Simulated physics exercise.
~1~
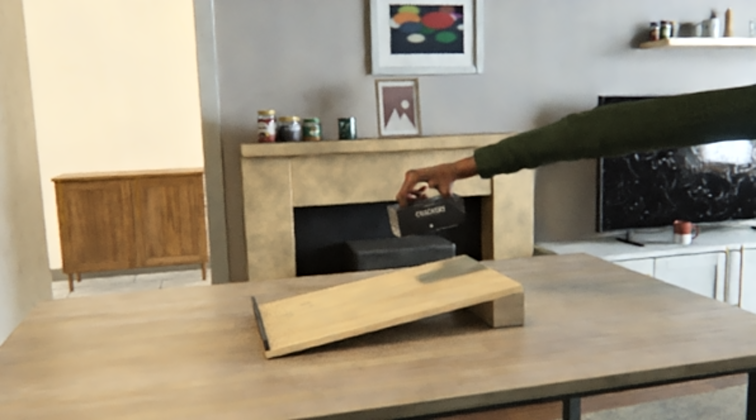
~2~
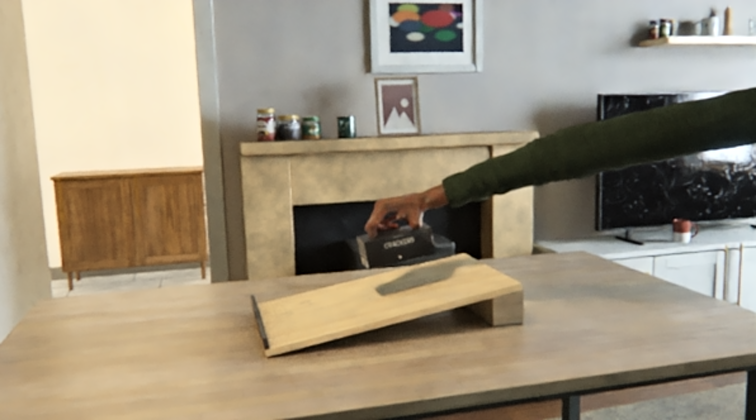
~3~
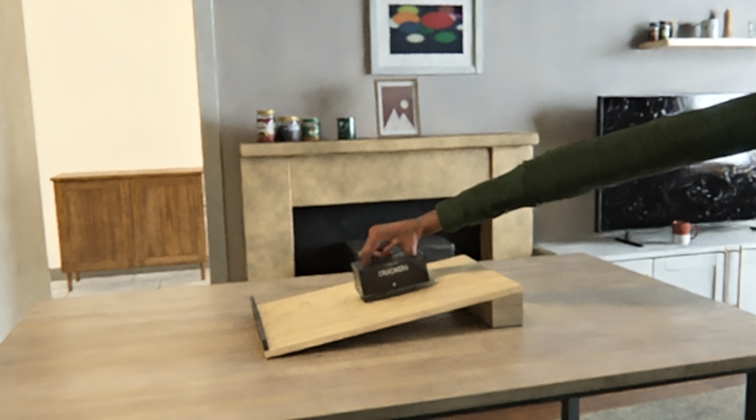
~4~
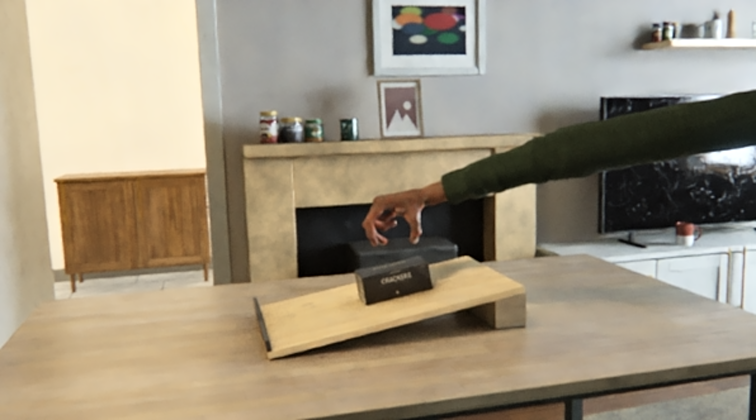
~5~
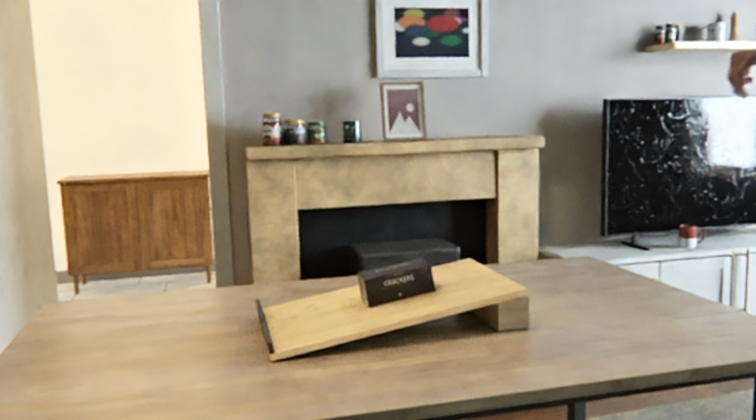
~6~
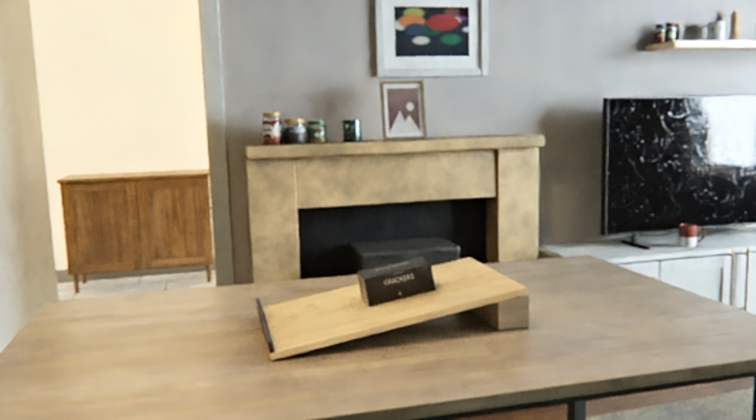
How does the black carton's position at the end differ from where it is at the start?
At the start the black carton is held in a hand above the sloping board. By the end it is lower and slightly further left, resting on the board by itself.
